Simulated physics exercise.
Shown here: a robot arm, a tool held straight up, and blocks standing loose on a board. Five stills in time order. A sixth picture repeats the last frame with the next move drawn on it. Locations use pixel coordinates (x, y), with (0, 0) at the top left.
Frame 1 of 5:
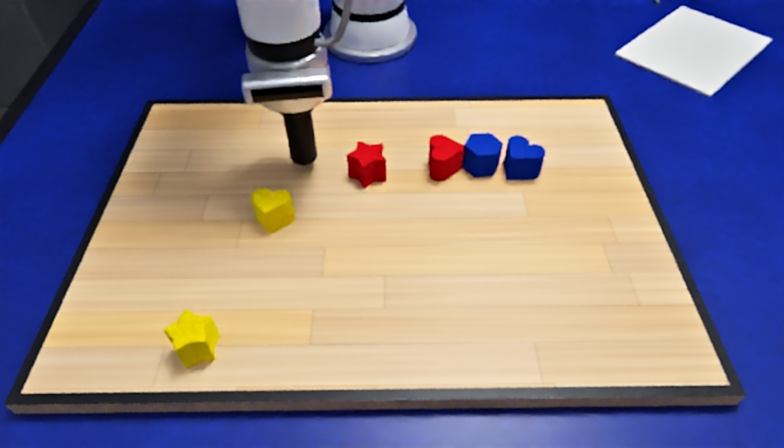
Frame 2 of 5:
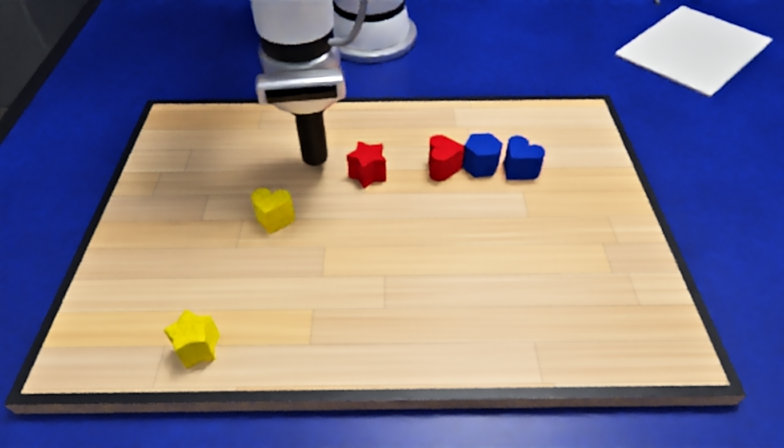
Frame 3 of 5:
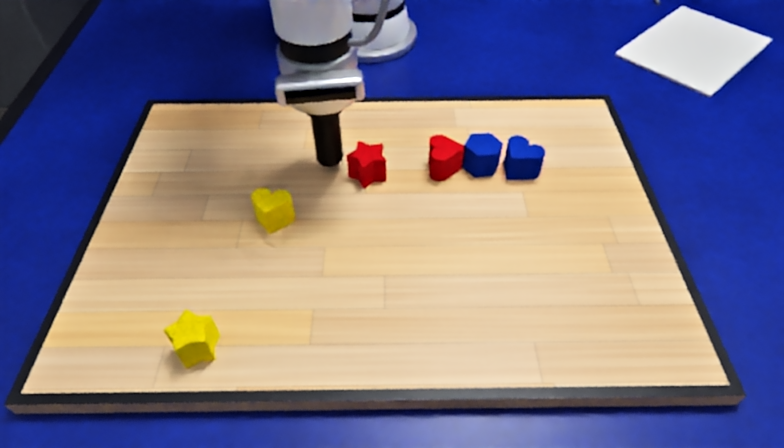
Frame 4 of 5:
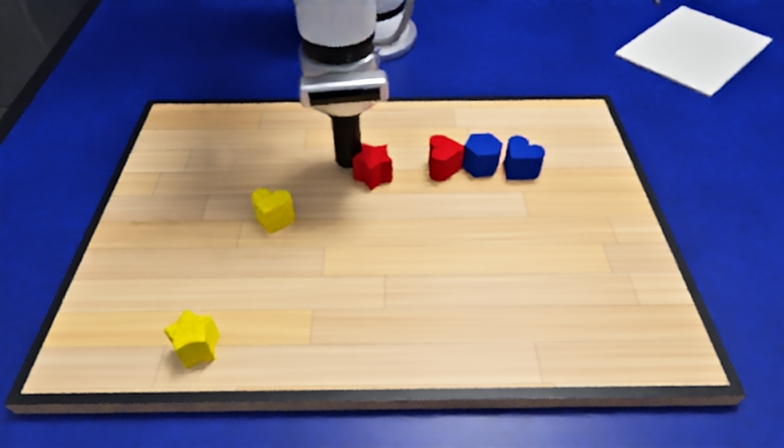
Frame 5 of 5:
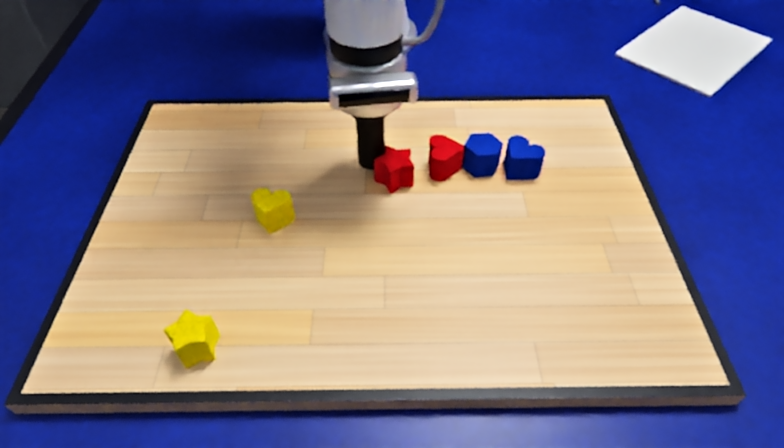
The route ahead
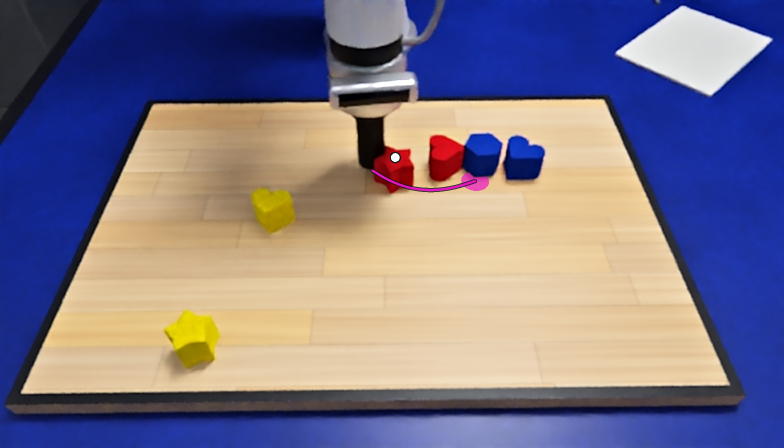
On a wooden board, a robot arm moved its upright black tool to the right until it met the red star, then pushed the star a short way toward the red heart.
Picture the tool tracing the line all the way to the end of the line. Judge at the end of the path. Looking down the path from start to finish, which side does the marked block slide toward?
The shift is rightward.
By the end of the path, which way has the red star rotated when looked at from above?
Direction: Clockwise.
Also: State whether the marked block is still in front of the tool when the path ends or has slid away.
I think the tool loses the marked block somewhere along the way.
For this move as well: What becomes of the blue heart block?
It is still on its spot.
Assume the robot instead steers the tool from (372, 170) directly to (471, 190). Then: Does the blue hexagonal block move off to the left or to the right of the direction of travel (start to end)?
Facing from start to end, it will go to the left.
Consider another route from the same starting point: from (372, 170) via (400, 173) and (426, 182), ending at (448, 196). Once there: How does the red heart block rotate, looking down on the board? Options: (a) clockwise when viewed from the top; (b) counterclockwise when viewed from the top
Option b.
The line goes from (372, 170) via (402, 186) and (440, 190), ending at (475, 181); the dot is on the red star.
On the path given first. One third of the way, tool (403, 177); red star (430, 173).
Two thirds of the way, tool (442, 181); red star (466, 181), turned 15° clockwise; red heart block (447, 145).
At the end, tool (476, 173); red star (479, 183), turned 50° clockwise; red heart block (451, 142), turned 40° anticlockwise; blue hexagonal block (490, 139); blue heart block unmoved.
